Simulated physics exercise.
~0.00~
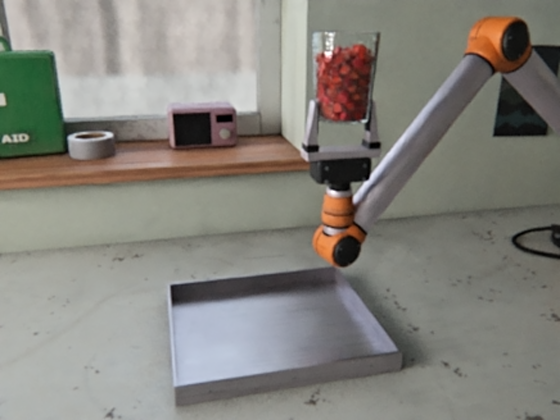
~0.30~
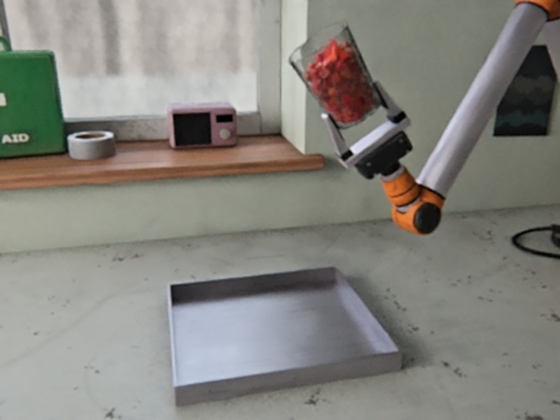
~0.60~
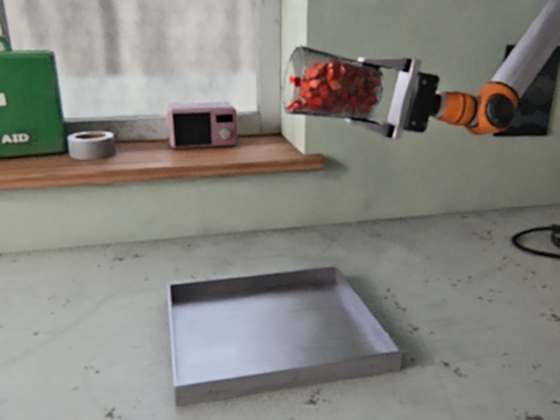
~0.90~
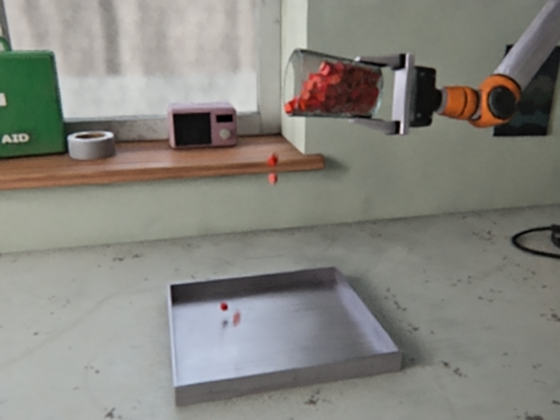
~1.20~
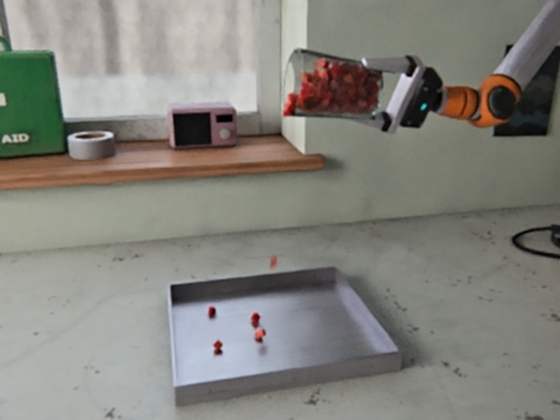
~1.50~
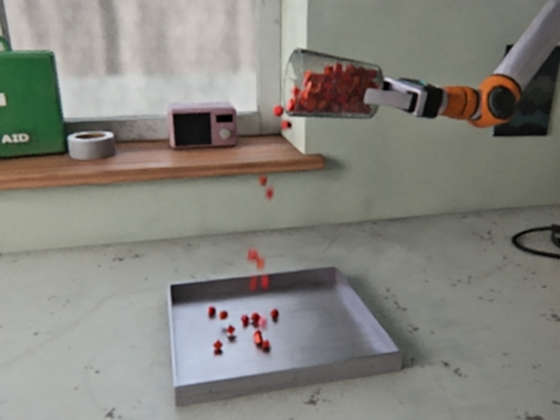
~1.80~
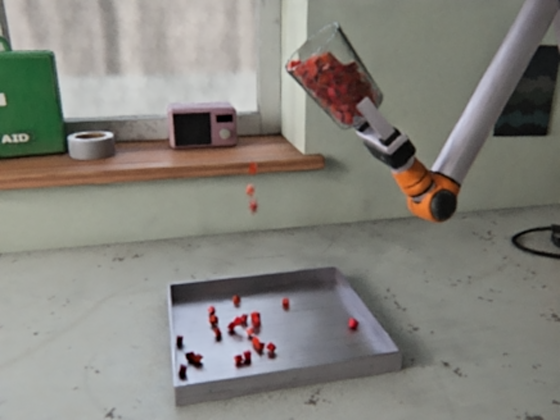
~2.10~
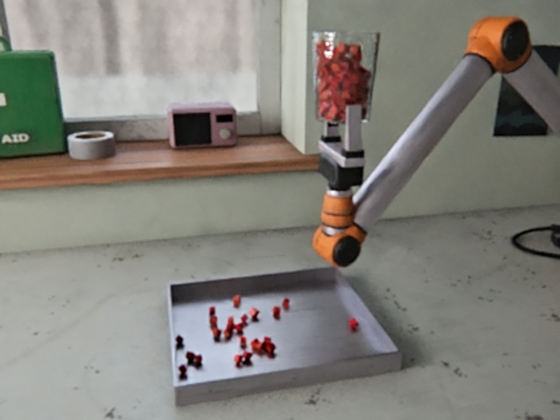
A robot arm with orange joints holds a clear tumbler of red vegetable dice upright above and behind a shallow grey tray. The arm tips the tumbler to the left until it lies nearly on its side, with the dice still inside. A few pieces then drop from the mouth into the tray, and more follow in a thin trickle as the gripper turns the tumbler. The arm swings it back up while the last falling pieces come down. Finally the tumbler stands upright, still mostly full, with a small scatter of dice lying in the tray.
